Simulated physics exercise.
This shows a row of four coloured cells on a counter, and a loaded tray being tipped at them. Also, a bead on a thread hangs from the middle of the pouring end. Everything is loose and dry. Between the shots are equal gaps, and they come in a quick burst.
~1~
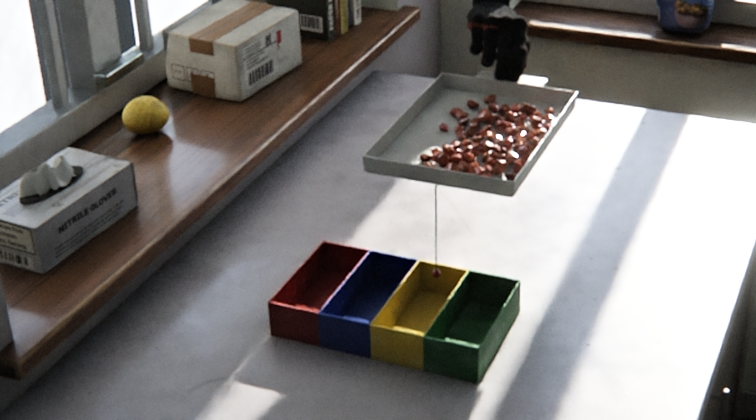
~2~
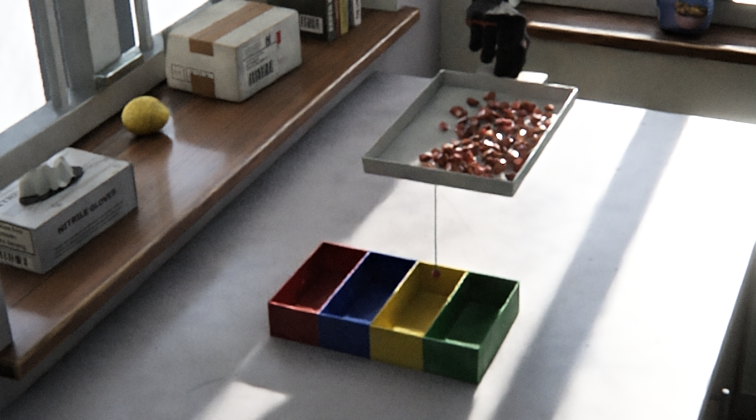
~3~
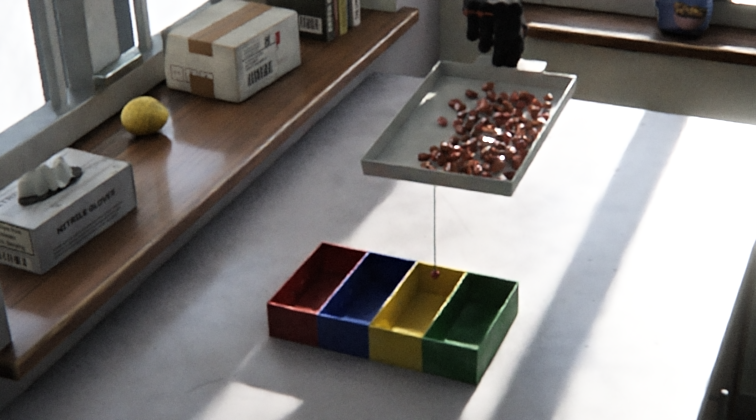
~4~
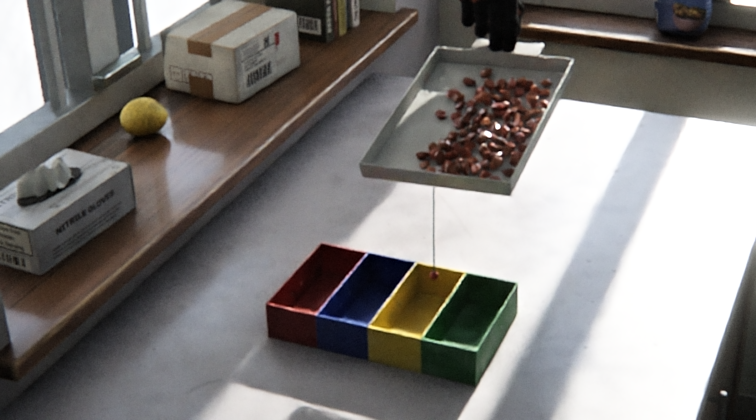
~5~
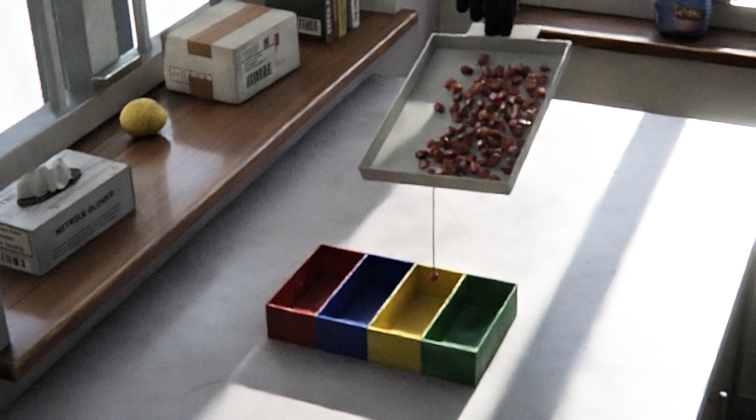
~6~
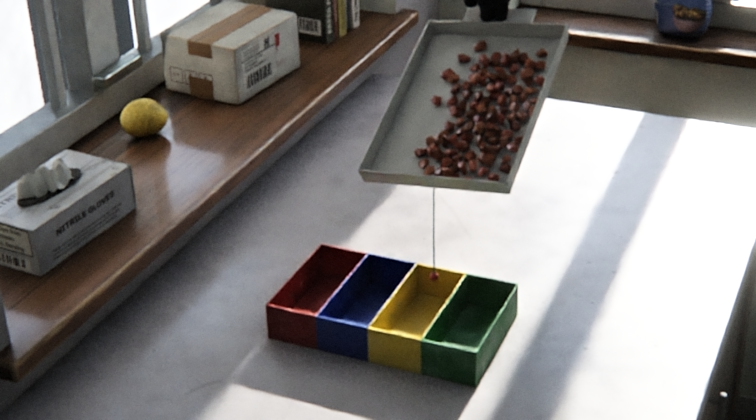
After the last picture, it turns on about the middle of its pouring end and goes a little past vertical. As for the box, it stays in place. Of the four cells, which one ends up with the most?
The blue cell ends up with the most.
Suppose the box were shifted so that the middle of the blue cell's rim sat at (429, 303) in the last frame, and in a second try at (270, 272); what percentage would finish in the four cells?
You'd get near 80 percent first and near 60 percent next.
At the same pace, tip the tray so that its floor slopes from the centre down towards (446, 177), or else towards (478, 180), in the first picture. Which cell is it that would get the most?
Green first, the green one second.
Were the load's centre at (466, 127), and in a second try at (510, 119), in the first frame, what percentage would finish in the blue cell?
You'd get 60 % the first time and 40 % the second.
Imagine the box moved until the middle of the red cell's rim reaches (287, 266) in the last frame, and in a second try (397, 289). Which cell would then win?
Yellow first, the red cell second.
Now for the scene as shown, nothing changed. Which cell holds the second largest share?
Second best is the yellow cell.
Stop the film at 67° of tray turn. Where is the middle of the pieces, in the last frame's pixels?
Centre estimate: (419, 157).
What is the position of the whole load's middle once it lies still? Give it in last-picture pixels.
Near pixel (369, 329).
Just after the last frame, tray tipped steeply; every one on the tray.
A moment on, tray tipped past a quarter turn; roughly a quarter on the tray; roughly a third in the blue cell; about a tenth in the yellow cell; about a tenth in the red cell; just a few in the green cell; about a tenth falling or outside the box.
Further on, tray tipped past a quarter turn; roughly half in the blue cell; roughly a quarter in the yellow cell; about a tenth in the red cell; about a tenth in the green cell; about a tenth falling or outside the box.
When it is over, tray tipped past a quarter turn; roughly half in the blue cell; roughly a quarter in the yellow cell; about a tenth in the red cell; about a tenth in the green cell; about a tenth outside the box.
